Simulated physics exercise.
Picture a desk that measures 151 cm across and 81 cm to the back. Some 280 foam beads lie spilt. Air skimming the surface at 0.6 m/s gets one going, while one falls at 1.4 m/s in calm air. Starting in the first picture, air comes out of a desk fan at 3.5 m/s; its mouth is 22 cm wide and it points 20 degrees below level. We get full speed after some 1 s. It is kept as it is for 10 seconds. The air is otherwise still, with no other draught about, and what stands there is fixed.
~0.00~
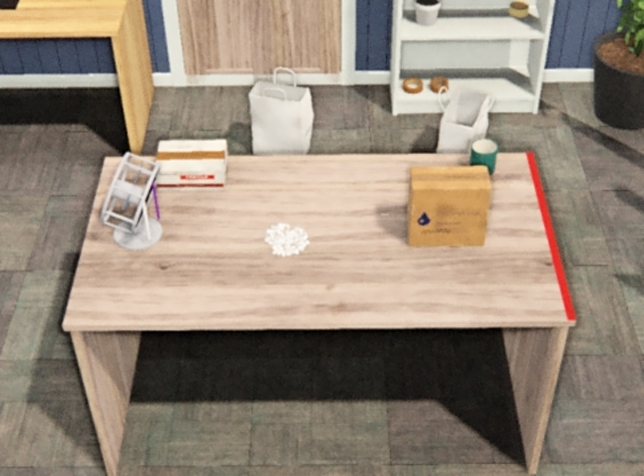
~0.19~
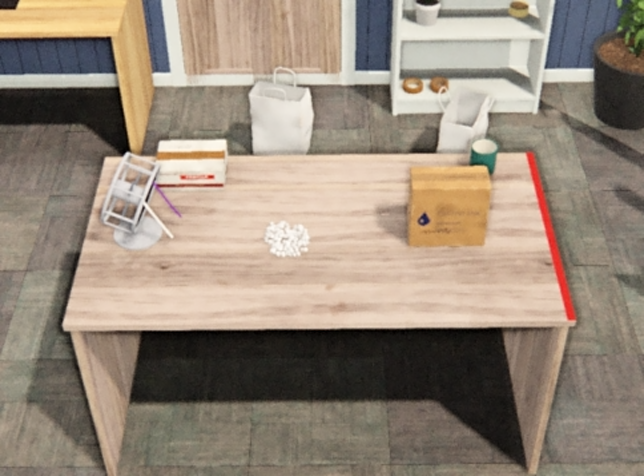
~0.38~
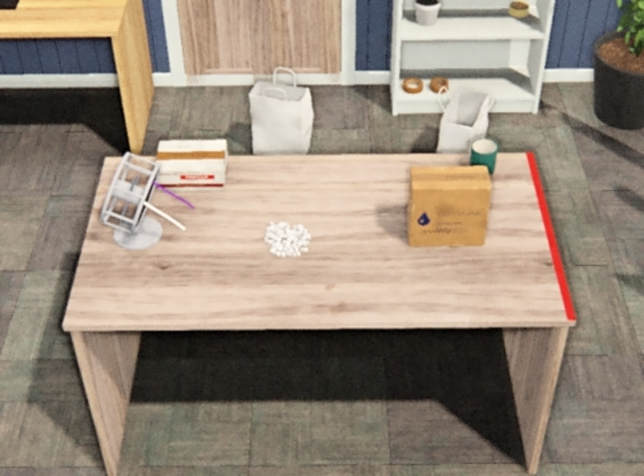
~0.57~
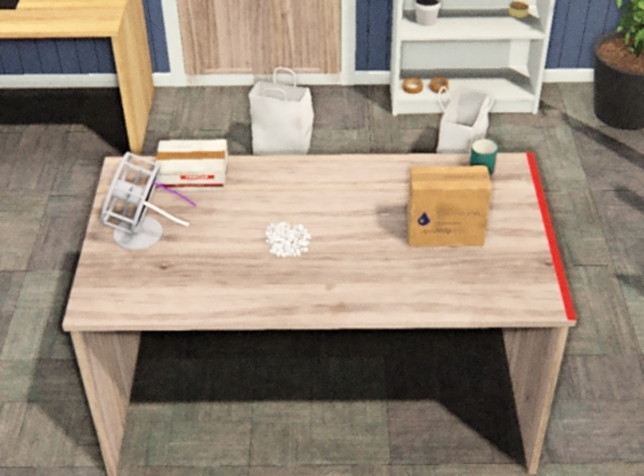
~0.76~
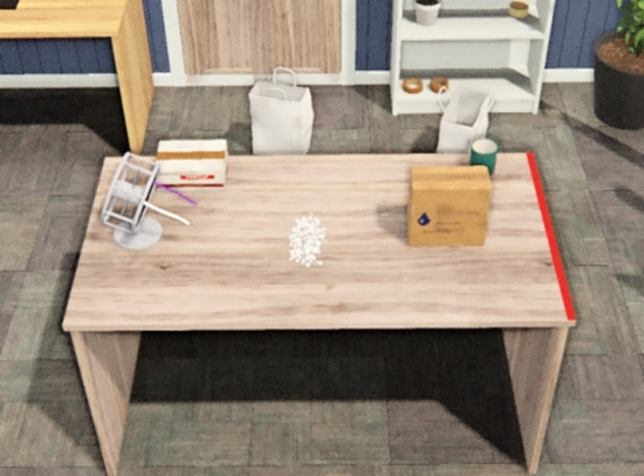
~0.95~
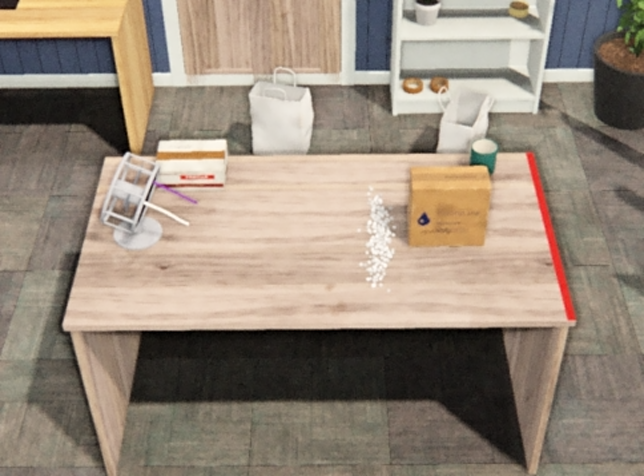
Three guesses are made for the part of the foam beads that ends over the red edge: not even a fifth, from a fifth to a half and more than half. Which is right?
Watch, the greater part will wind up over that edge.
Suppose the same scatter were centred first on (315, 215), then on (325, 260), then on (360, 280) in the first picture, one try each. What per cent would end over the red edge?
In turn: 30 per cent, 40 per cent, 10 per cent.
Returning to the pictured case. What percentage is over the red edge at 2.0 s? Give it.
About 70 per cent.
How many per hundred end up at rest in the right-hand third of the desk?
About 0 percent.
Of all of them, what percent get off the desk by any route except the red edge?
It comes out at some 20 %.
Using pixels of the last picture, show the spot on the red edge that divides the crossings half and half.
At roughly pixel (554, 236).
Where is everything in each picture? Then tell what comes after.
In the first picture, the middle of the foam beads is near (287, 240), none has stirred yet and the mouth of the desk fan is at (131, 194).
In the second picture, the middle of the foam beads is near (287, 238), none has stirred yet and the red edge is centred on (552, 229).
In the third picture, the middle of the foam beads is near (287, 238), none has stirred yet, the top of a box is at (191, 155) and the top of a box is at (450, 177).
In the fourth picture, the middle of the foam beads is near (287, 238) and none has stirred yet.
In the fifth picture, the middle of the foam beads is near (306, 239), the farthest in sight from the desk fan is at (326, 242) and about 95 % have left their places.
In the sixth picture, the middle of the foam beads is near (380, 237), the farthest in sight from the desk fan is at (389, 291) and all have left their places.
After 2.0 s, 72 % are over the red edge; 94 % have settled or left.
After 3.2 s, 78 % are over the red edge; 99 % have settled or left.
After 5.5 s, 78 % are over the red edge; 100 % have settled or left.
After 10.0 s, at the end, 78 % are over the red edge.
